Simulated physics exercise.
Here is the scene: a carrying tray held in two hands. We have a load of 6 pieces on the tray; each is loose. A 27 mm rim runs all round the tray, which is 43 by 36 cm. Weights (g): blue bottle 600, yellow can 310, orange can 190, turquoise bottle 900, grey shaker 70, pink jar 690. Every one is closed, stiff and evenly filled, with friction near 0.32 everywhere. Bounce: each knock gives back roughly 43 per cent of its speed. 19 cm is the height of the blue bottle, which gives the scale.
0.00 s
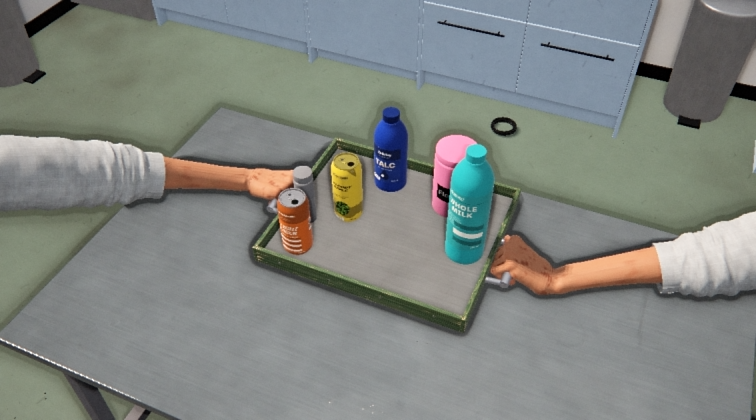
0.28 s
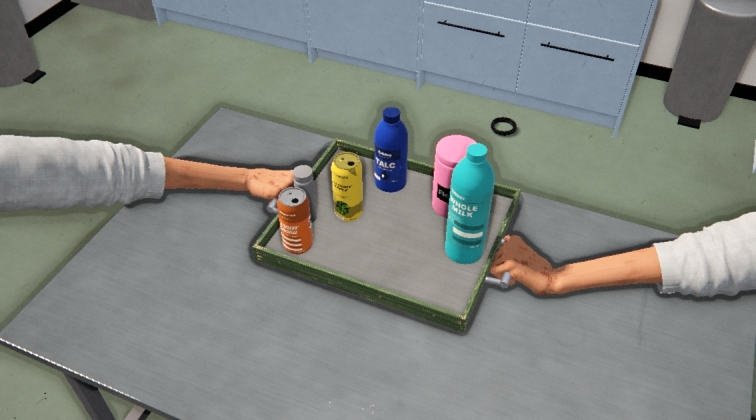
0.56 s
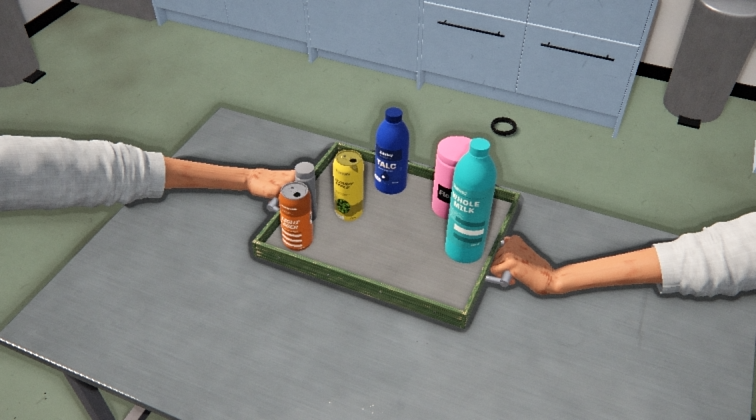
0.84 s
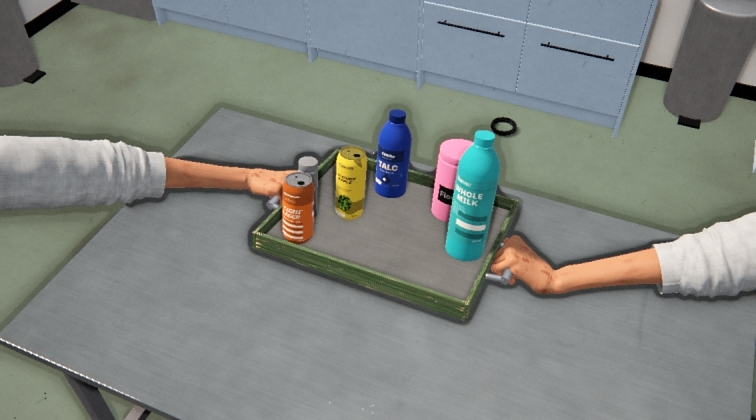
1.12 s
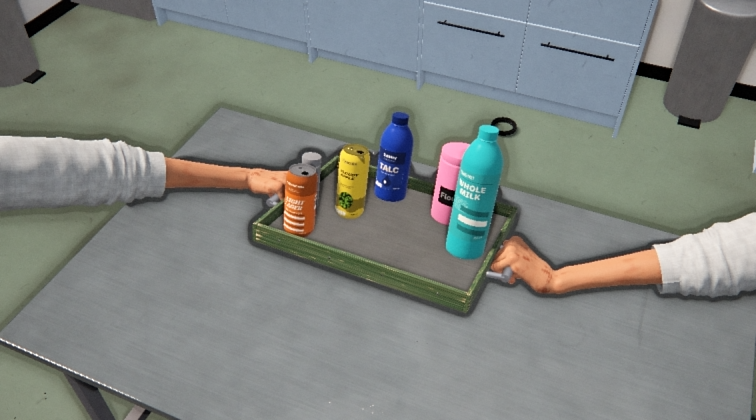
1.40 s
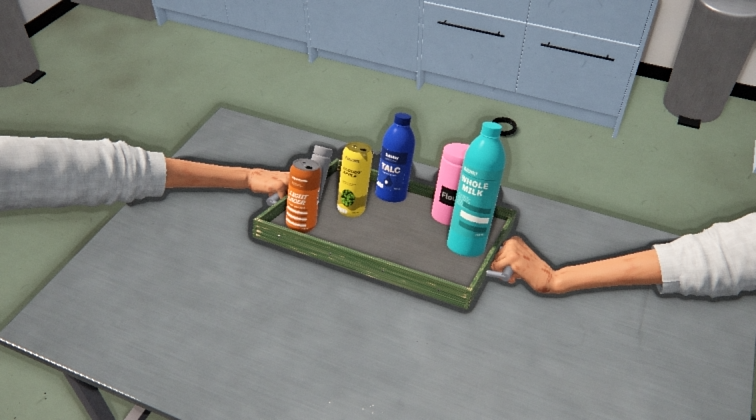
Two hands gripping a green-rimmed tray of bottles, cans and other containers, holding it level, then gradually tilting its far edge down.
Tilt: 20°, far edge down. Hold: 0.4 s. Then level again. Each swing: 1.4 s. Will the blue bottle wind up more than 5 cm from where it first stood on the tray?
No.
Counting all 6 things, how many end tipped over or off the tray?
All told, 3.
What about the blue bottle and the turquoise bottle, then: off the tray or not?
At the end the blue bottle stays inside the limits and the turquoise bottle winds up past the limits.
After 2.20 s, tray tilted 18°, far edge down; turquoise bottle now off the tray; blue bottle slid 2 cm near (399, 154); grey shaker on its side.
After 3.10 s, tray tilted 1°, far edge down; blue bottle slid 2 cm near (395, 144); orange can tipped 63° from how it sat; grey shaker on its side.
At rest (5.4 s), off the tray, turquoise bottle; tipped over on the tray, orange can and grey shaker; not toppled but over 5 cm from the start, yellow can; the other 2 in place, give or take 5 cm. Seen from the same camera at the end, blue bottle near (396, 144).
